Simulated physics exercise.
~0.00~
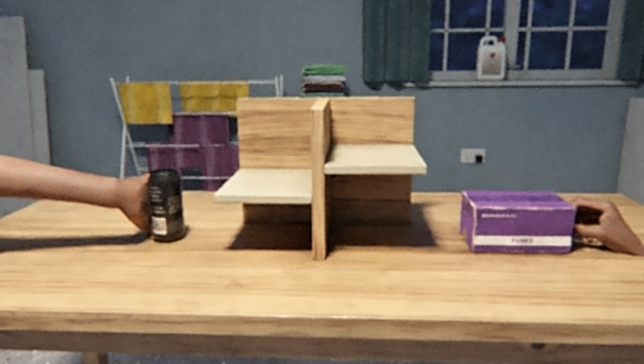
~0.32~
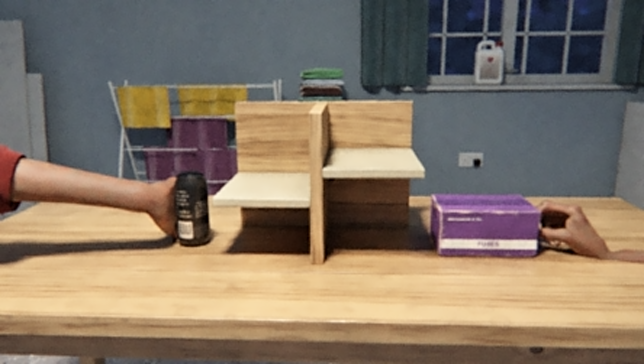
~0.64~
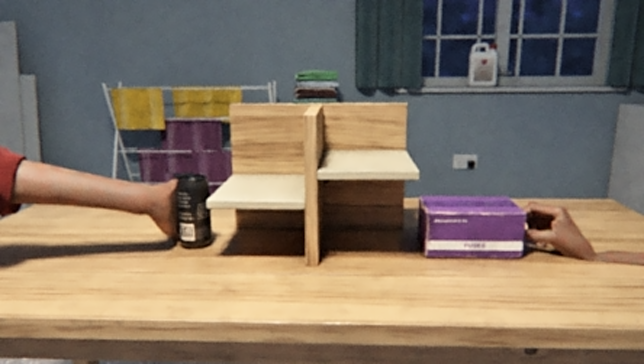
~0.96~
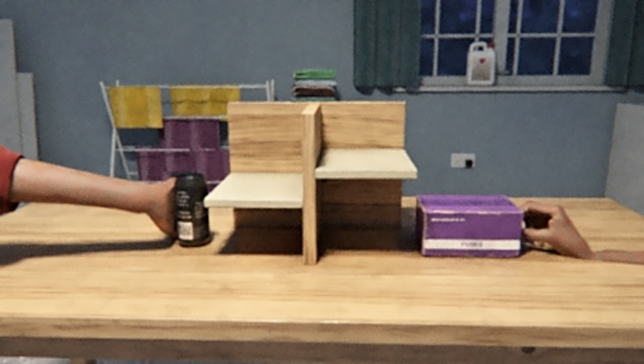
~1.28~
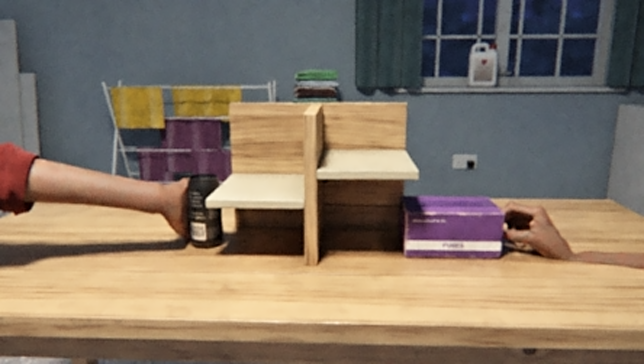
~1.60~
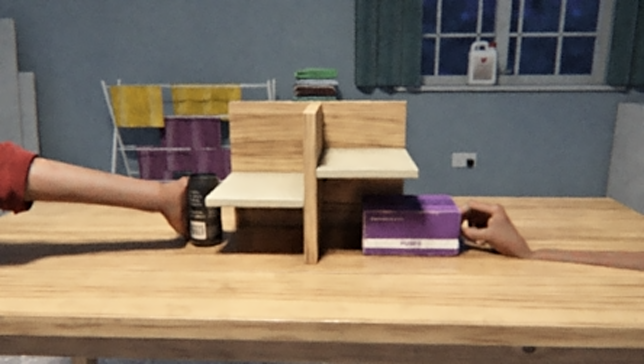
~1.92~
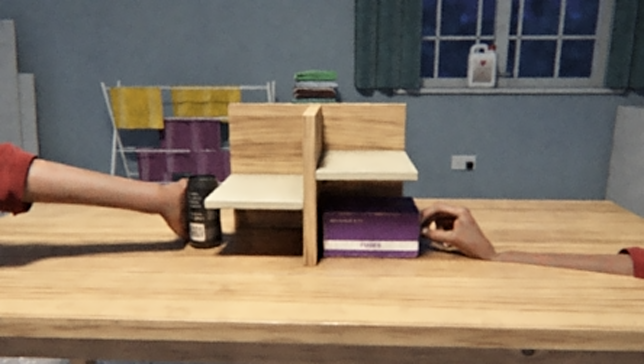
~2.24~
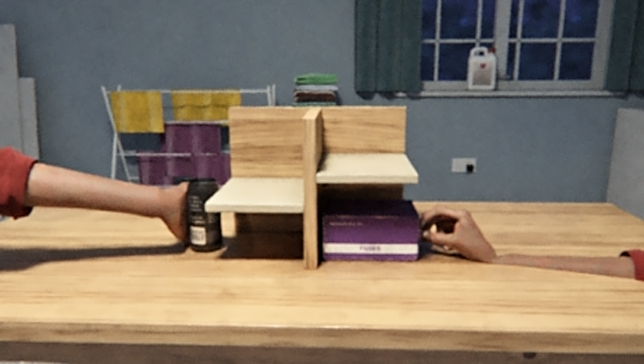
We see two hands sliding a black can from the left and a purple box from the right toward a small wooden rack with low shelves. The can stops upright at the left shelf's edge, while the box slides in and rests beneath the right shelf.
